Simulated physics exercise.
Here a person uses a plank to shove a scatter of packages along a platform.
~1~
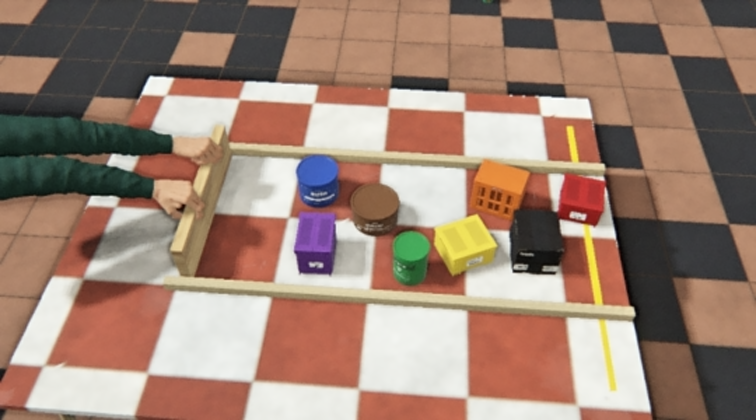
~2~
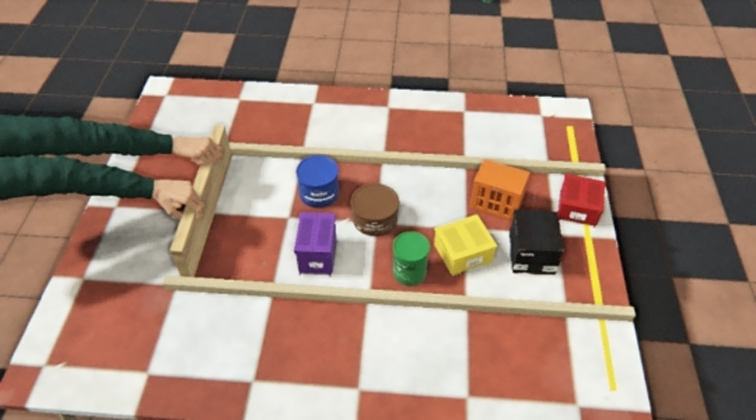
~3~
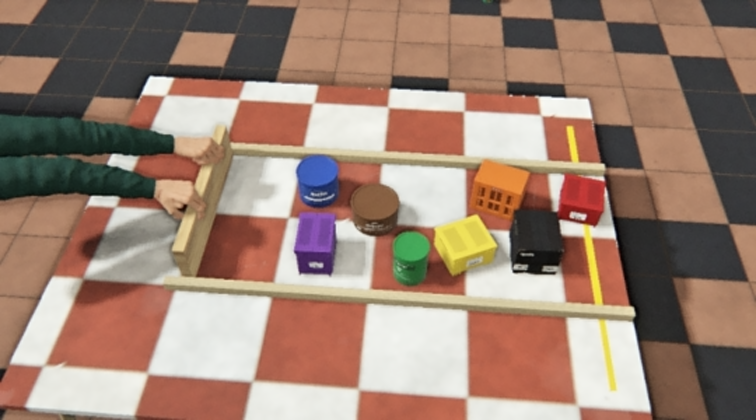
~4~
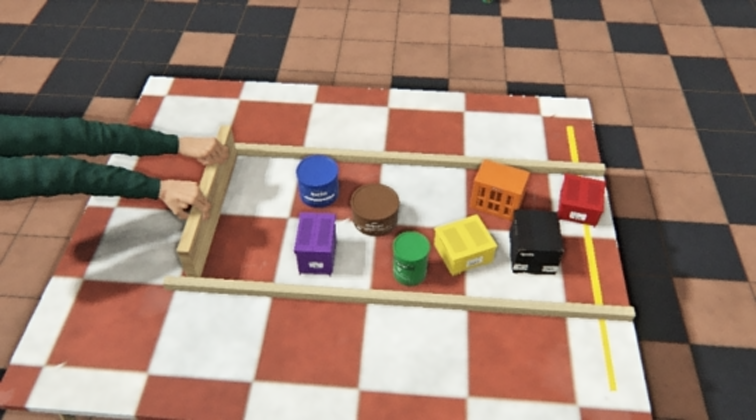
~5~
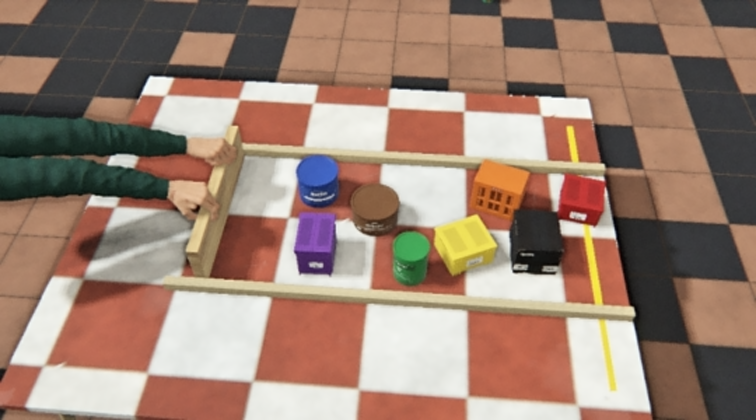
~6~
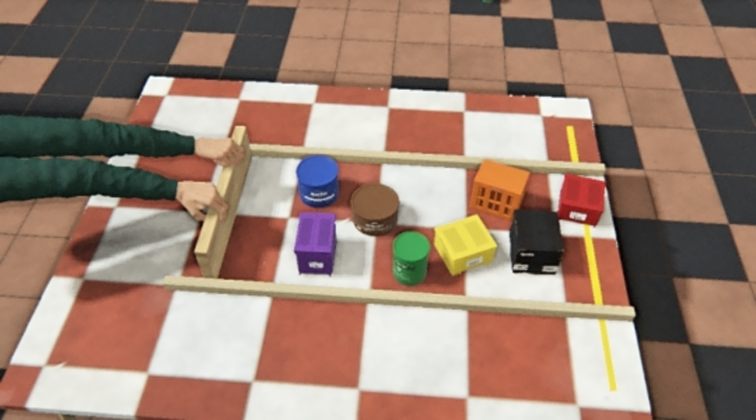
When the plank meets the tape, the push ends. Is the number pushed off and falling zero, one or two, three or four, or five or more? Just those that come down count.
So the tally of ones that come down is five plus, really.
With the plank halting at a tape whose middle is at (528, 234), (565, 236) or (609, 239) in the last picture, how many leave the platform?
2, 5, 8.
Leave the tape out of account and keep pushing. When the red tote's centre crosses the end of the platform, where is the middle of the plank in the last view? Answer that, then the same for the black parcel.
With the red tote it sits around (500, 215), with the black parcel around (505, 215).
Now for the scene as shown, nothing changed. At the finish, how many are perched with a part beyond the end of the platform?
Tally: 3.
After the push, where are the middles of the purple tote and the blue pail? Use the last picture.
The purple tote ends up near (621, 273), and the blue pail near (610, 199).
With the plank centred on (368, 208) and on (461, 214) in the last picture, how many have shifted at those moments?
First 4 and then 7.
A little later, none off yet; red tote at rest near (581, 200); black parcel at rest near (535, 242); orange crate at rest near (499, 190).
When it is over, the number that fall off is five or more; down, green pail, yellow tote, orange crate, black parcel and red tote.
